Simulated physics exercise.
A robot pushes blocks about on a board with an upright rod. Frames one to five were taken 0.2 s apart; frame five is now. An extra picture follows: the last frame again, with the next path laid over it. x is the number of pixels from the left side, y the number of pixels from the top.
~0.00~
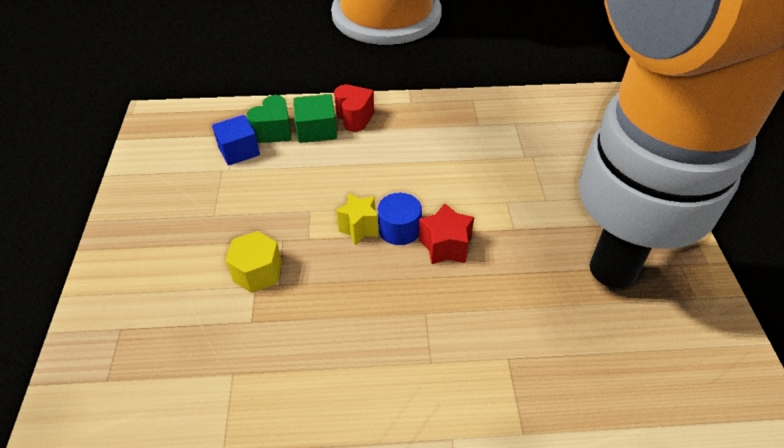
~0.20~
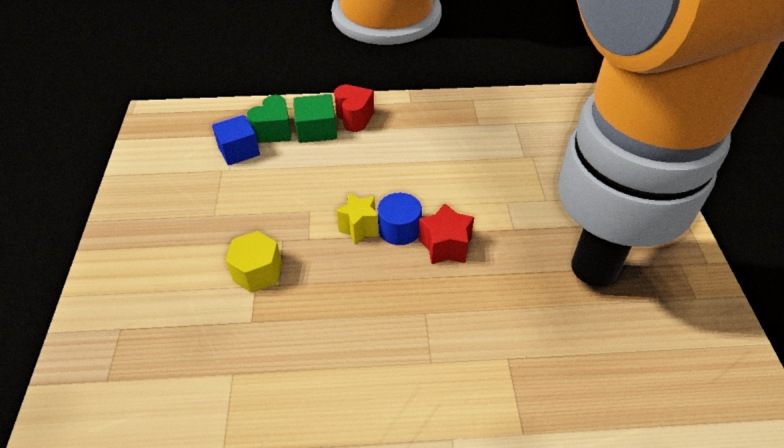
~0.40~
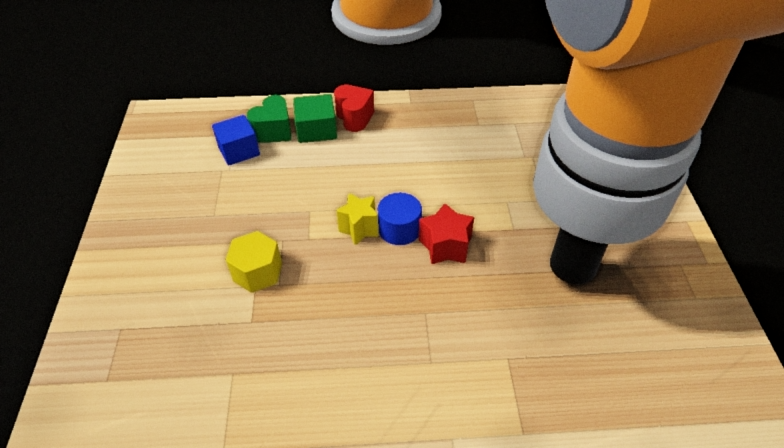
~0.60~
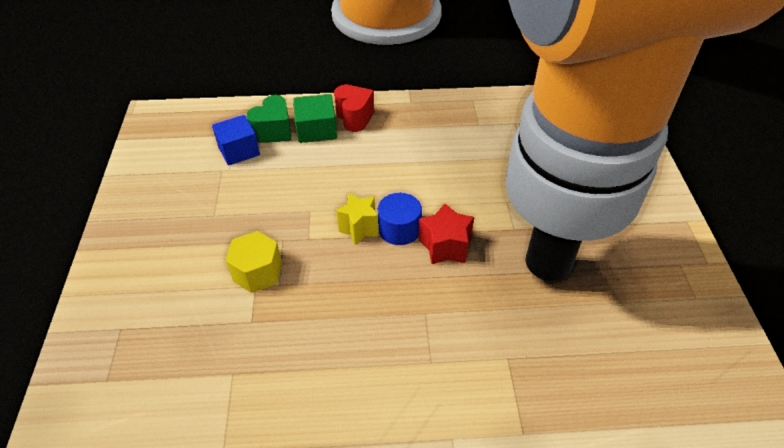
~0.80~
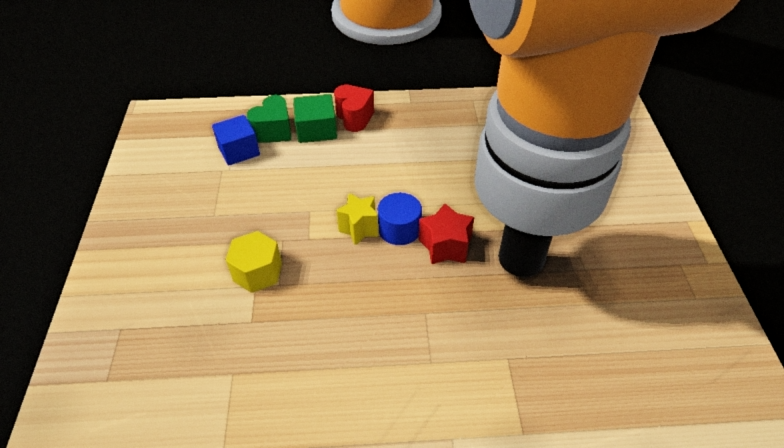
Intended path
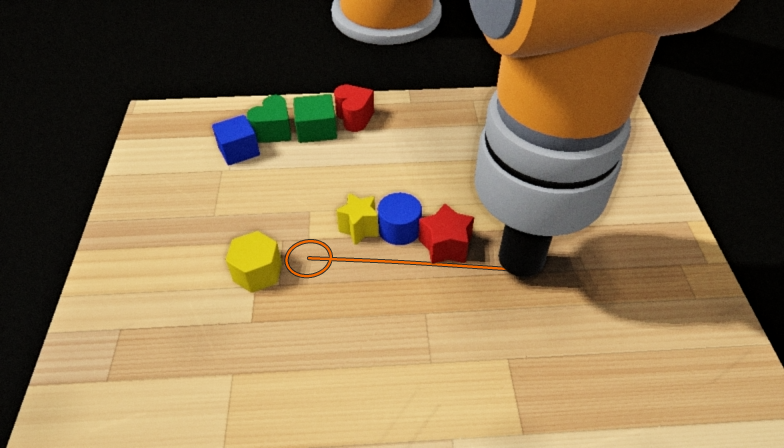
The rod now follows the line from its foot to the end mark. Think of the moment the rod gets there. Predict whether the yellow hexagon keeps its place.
At the moment the path ends, the yellow hexagon still stands where it did.
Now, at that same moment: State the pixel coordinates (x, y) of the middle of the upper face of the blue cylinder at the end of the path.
It will likely be found at (380, 183).
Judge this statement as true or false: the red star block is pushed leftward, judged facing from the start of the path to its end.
False - the claim does not hold.
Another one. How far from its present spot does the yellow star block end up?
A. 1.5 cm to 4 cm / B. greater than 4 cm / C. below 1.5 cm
The answer is C.
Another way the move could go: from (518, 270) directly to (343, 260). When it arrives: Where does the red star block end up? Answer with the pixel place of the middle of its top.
Just about (411, 210).
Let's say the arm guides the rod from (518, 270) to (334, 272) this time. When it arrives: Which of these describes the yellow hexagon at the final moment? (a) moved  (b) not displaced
Choice b: Not displaced.
Drawn move, from (518, 270) to (309, 258).
What follows on the original path. One third of the way, rod at (447, 254); yellow star block at (355, 207); blue cylinder at (391, 198); red star block at (427, 214), turned 50° clockwise.
Two thirds of the way, rod at (376, 250); yellow star block at (352, 206), turned 25° anticlockwise; blue cylinder at (380, 183); red star block at (411, 210), turned 95° clockwise.
At the end, rod at (307, 248); yellow hexagon still; yellow star block at (351, 205), turned 25° anticlockwise; blue cylinder at (380, 183); red star block at (411, 210), turned 95° clockwise.
